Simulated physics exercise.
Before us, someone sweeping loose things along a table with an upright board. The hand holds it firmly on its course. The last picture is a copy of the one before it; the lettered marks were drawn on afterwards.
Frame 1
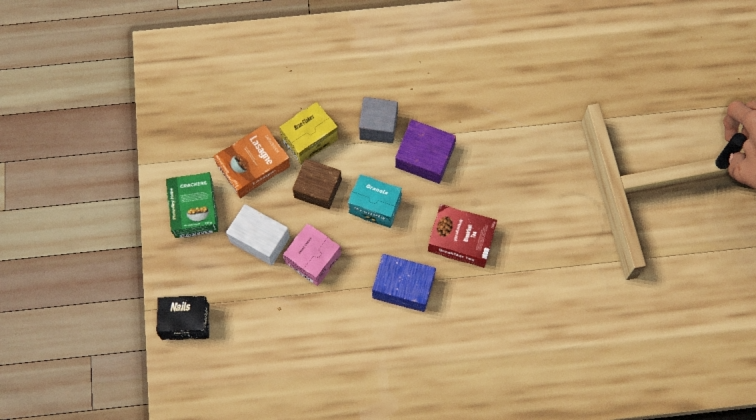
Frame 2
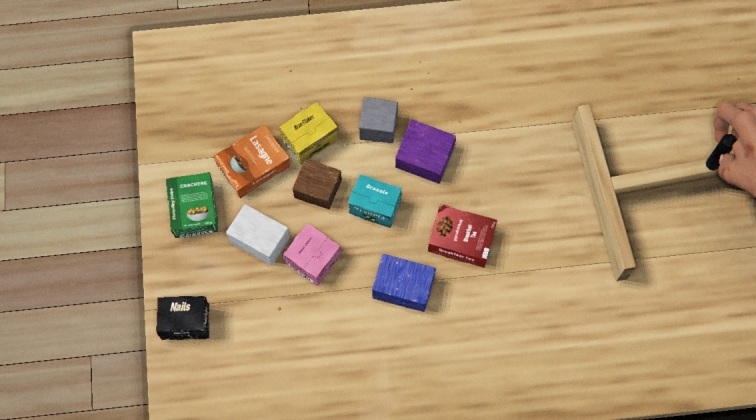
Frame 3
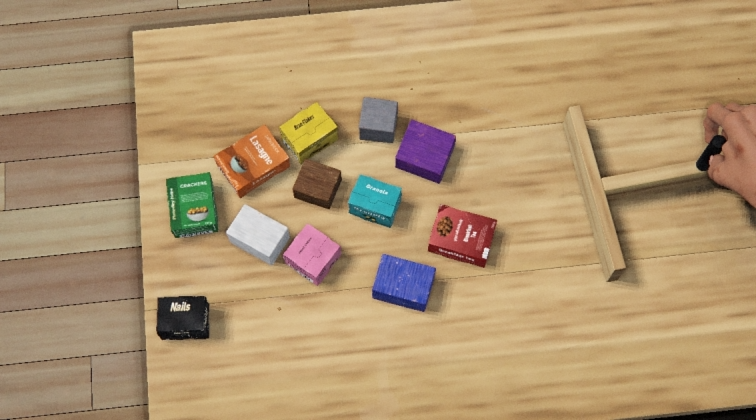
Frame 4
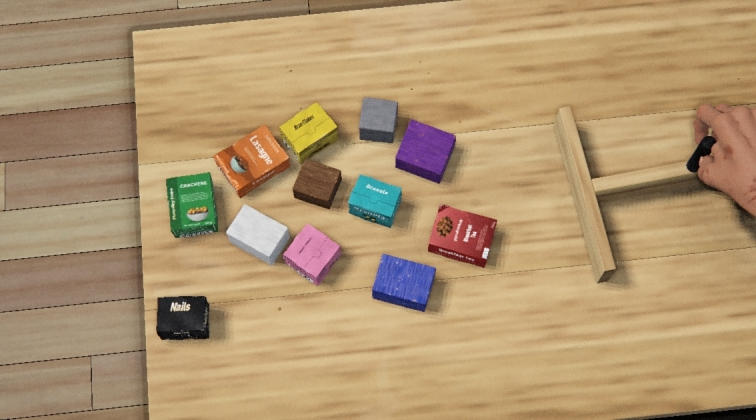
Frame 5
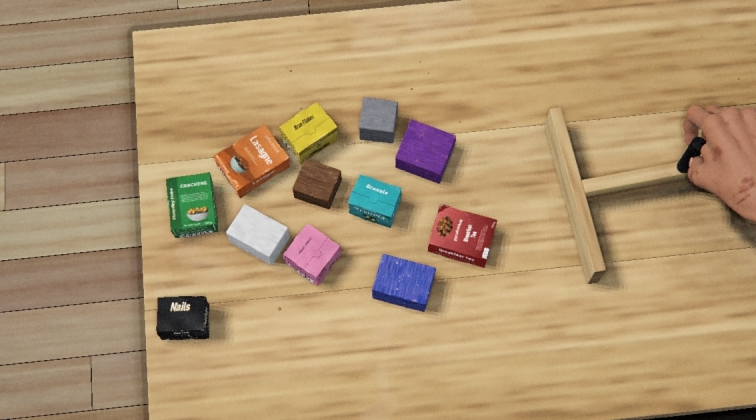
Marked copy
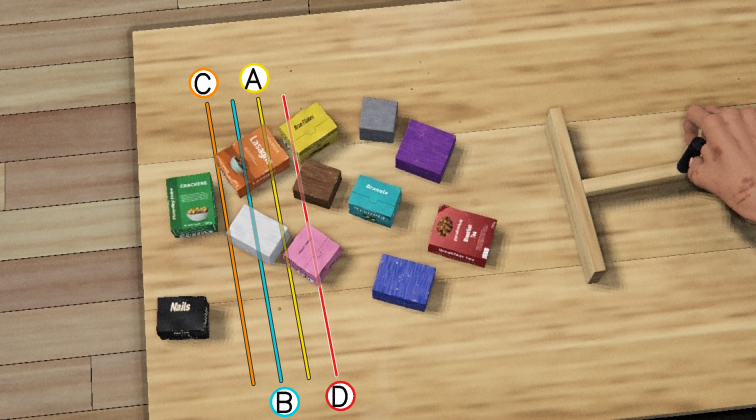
The footage shows a hand gripping a T-shaped wooden tool and sliding its upright board a short way left across a wooden table, while the scattered coloured blocks and packets to its left stay still, untouched by the board.
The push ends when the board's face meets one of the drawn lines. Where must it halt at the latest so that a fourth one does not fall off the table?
C is the last line within the limit.
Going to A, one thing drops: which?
The green packet goes over.
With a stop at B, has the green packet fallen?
Yes.
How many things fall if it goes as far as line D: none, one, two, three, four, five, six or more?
In all, none.
On the marked copy, A at (282, 233); B at (256, 236); C at (229, 238); D at (309, 230).
With C. Early on, board (454, 200); grey block (371, 120); purple block (402, 159).
Further on, board (329, 212); green packet (168, 199); white block (202, 237).
At the end, board (230, 223); pink packet over the edge; green packet over the edge; three fallen.
As for the rest, A is within the limit but short; B is within the limit but short; D is within the limit but short.
